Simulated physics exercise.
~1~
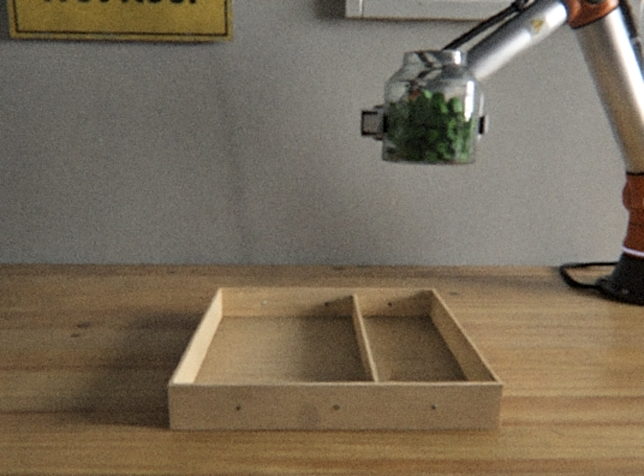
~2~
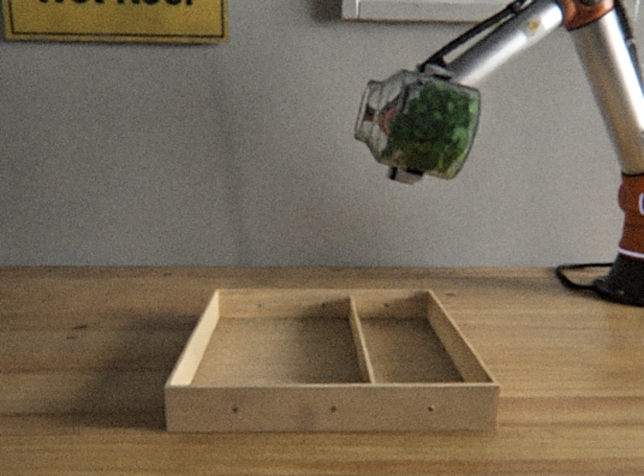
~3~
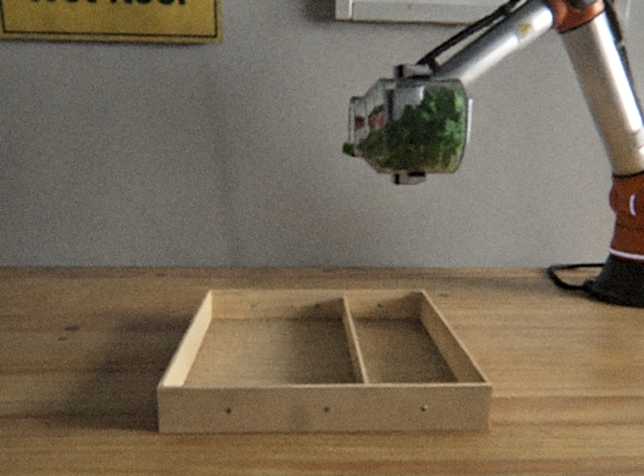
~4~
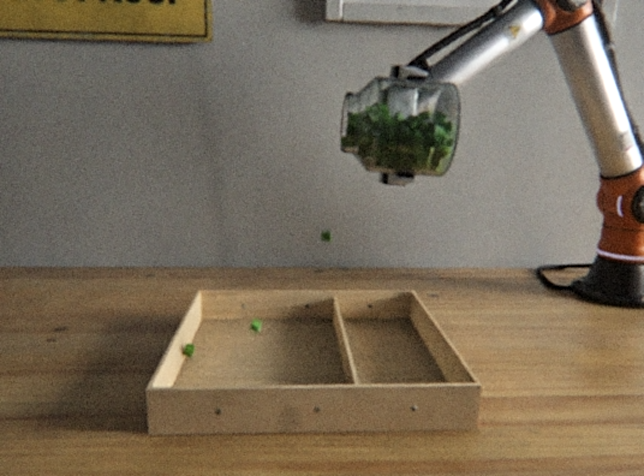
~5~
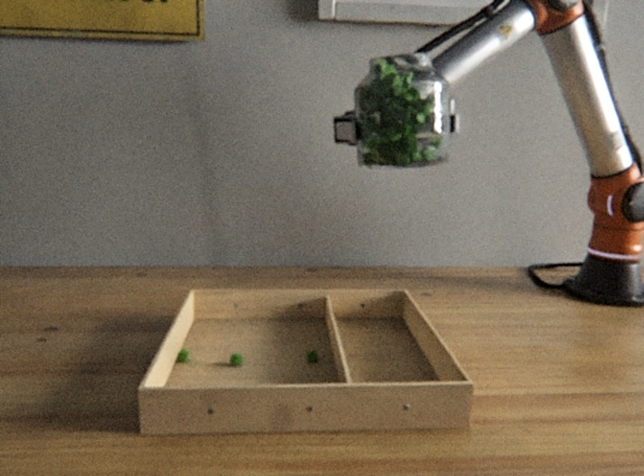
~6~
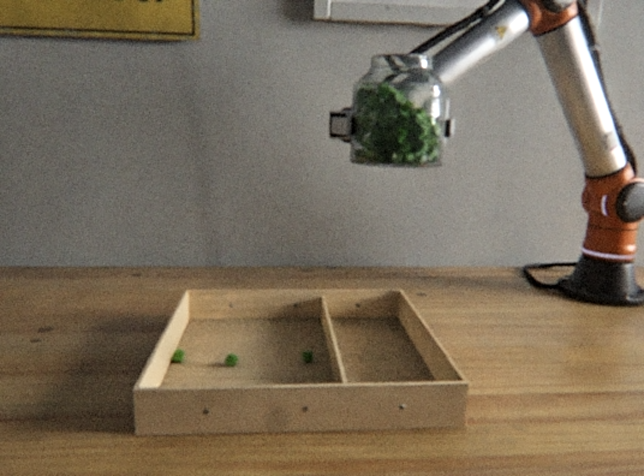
At the start, a robot arm holds a clear glass jar of small green pieces upright above a shallow wooden tray, which is split by a cross wall and rests on a wooden table. The arm tips the jar to the left until it lies on its side, and the pieces slide towards its mouth. A few green cubes drop out and land in the larger left part of the tray. The arm then turns the jar back upright. At the end, three cubes lie in that left part, the right part is empty, and nearly all the pieces remain in the jar.
